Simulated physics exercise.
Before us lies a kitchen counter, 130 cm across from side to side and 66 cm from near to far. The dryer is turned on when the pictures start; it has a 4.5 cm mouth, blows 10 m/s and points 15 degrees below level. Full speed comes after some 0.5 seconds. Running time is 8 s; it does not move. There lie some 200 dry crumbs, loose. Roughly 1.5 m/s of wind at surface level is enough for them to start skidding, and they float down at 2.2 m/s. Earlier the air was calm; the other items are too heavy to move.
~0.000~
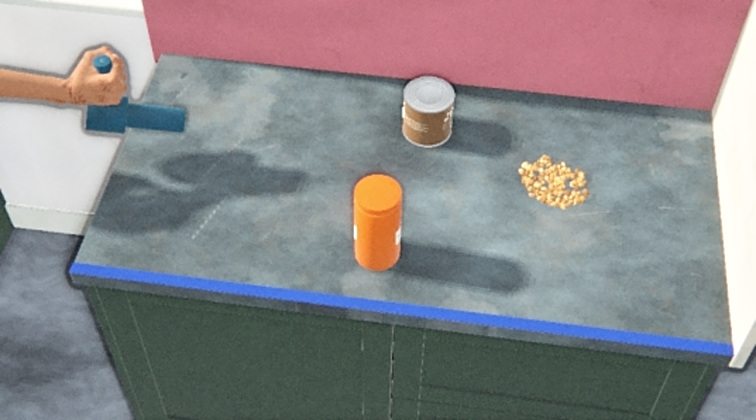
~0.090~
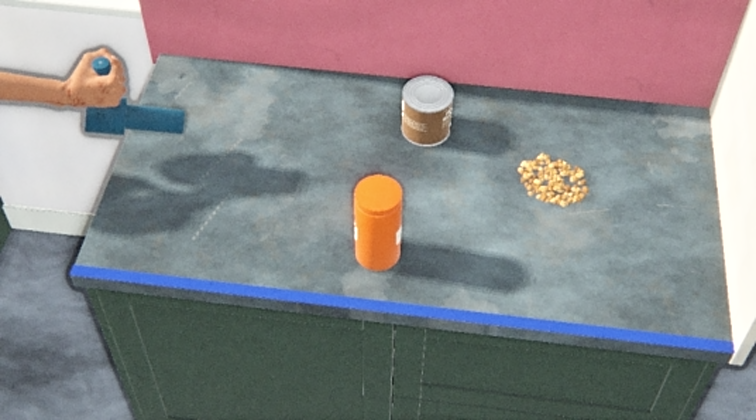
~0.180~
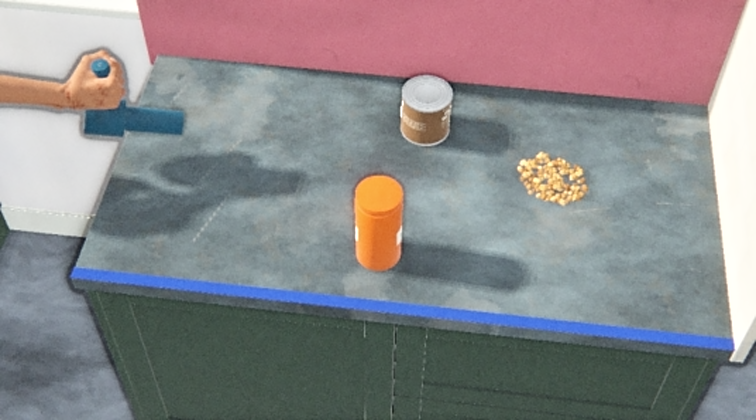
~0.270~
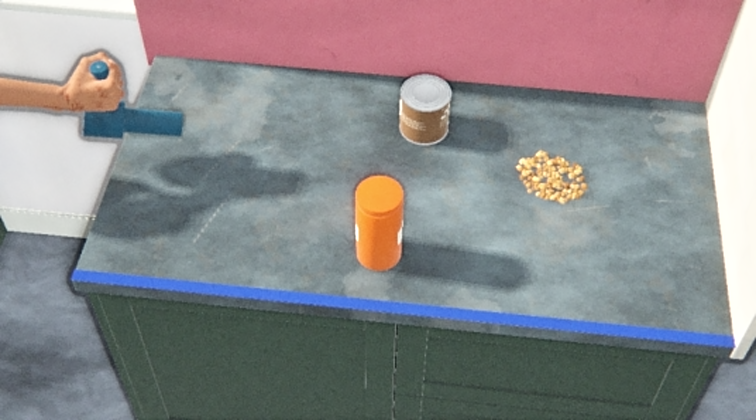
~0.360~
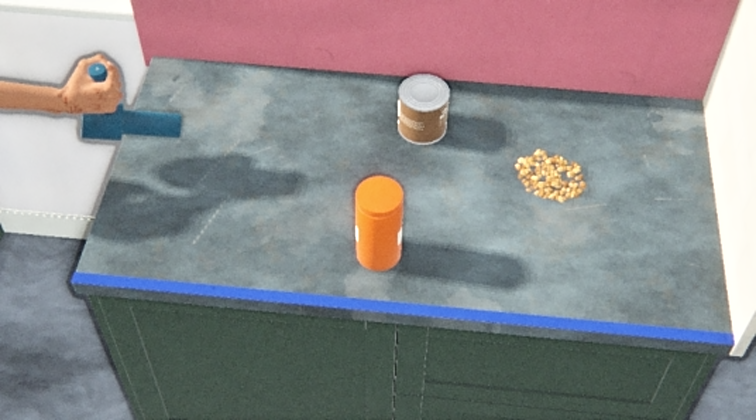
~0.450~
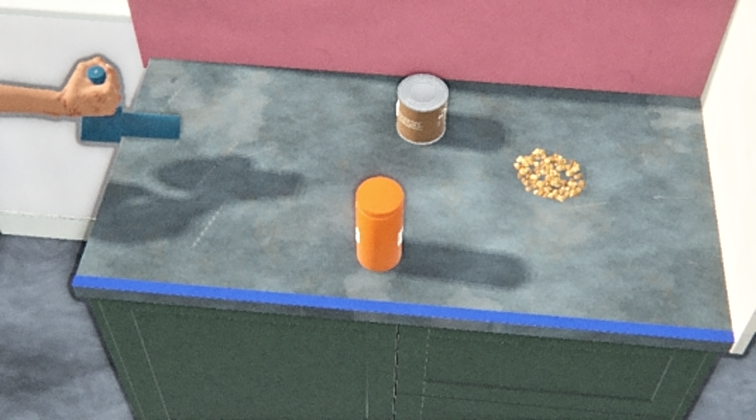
A hand holding a blue dryer at the left of a kitchen counter, with crumbs, a tin and an orange jar staying still.
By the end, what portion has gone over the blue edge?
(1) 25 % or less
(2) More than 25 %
1, 25 % or less.
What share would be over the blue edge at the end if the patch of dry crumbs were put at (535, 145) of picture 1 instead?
It would come to some 0 in a hundred.
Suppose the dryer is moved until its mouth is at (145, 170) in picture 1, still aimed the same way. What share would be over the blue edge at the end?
0 per cent, roughly.
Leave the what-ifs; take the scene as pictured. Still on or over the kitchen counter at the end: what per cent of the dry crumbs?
It comes to about 100 % at the end.
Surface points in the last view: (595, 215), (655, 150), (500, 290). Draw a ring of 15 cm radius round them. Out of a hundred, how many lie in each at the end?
In turn about 2 %, 40 %, 0 %.
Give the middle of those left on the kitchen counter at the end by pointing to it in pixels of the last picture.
Near (714, 194).
After 1.6 s the count stands so, 0 % are over the blue edge; the middle of those still in play is near (714, 194).
After 2.6 s the count stands so, 0 % are over the blue edge; the middle of those still in play is near (714, 194).
After 4.4 s the count stands so, 0 % are over the blue edge; the middle of those still in play is near (714, 194).
After 8.0 s, at the end, 0 % are over the blue edge; the middle of those still in play is near (714, 194).
